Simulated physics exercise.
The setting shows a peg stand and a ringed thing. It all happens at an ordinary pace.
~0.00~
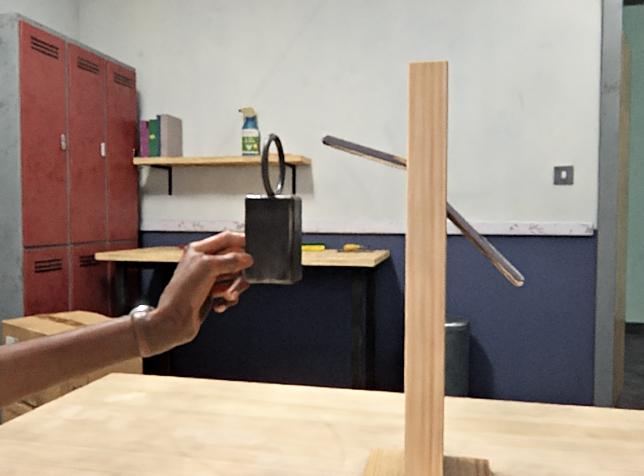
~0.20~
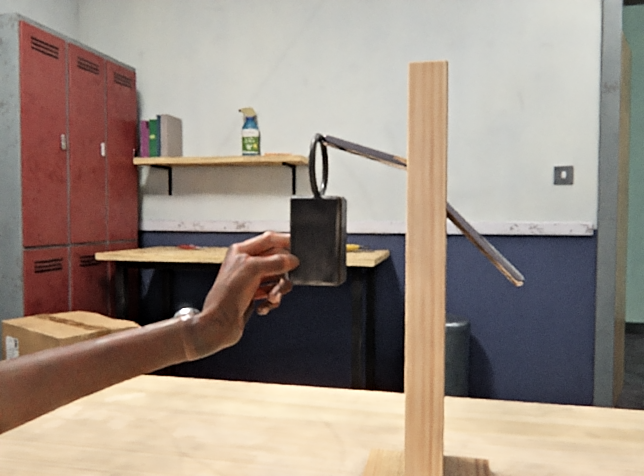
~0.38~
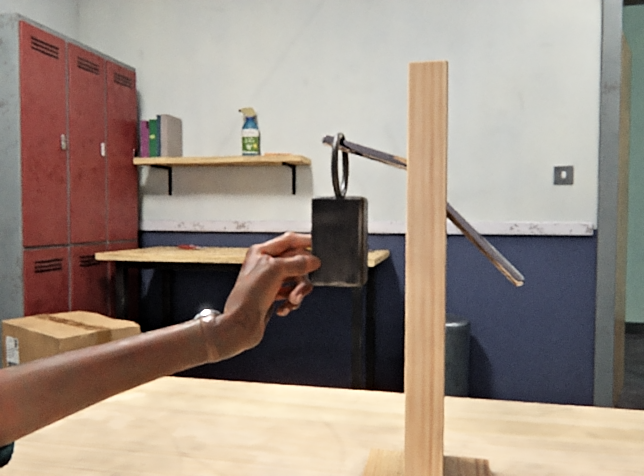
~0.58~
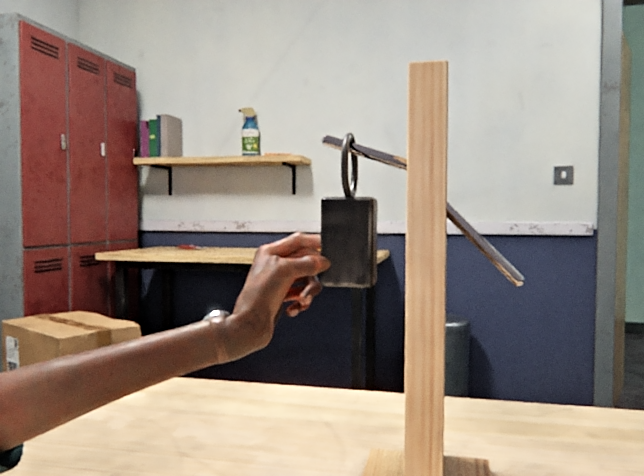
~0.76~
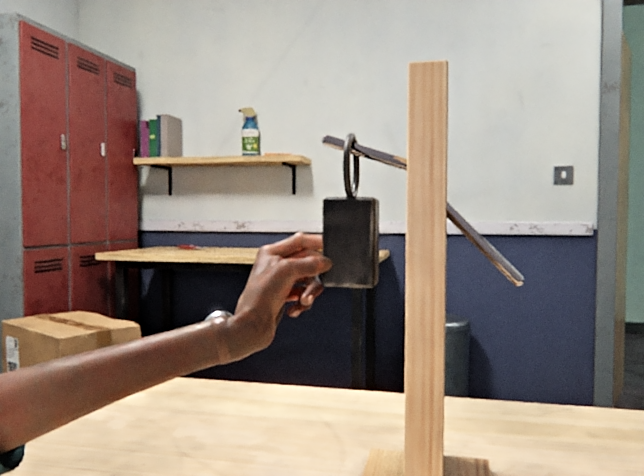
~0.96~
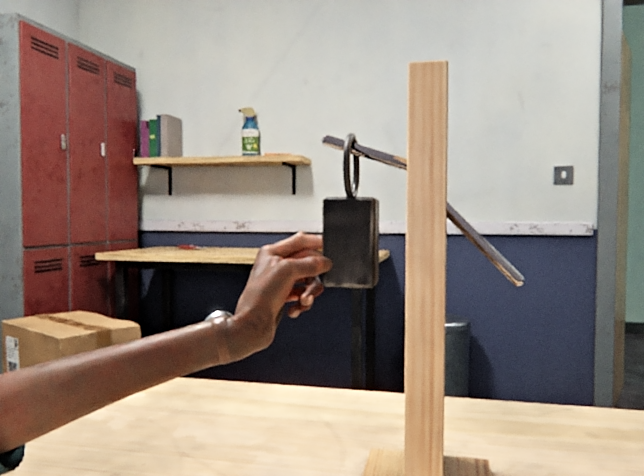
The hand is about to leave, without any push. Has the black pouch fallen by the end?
No, it is still hanging.
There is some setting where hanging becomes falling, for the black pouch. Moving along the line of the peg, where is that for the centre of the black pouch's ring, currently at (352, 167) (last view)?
I'd say it's on the brink close to (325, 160).
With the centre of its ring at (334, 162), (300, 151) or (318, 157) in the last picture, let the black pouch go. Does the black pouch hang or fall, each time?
Try by try, the black pouch clings on, goes down, then goes down.
After 1.36 s, black pouch at rest near (350, 211).
In the end (2.0 s), the black pouch remains hooked, near (350, 211).
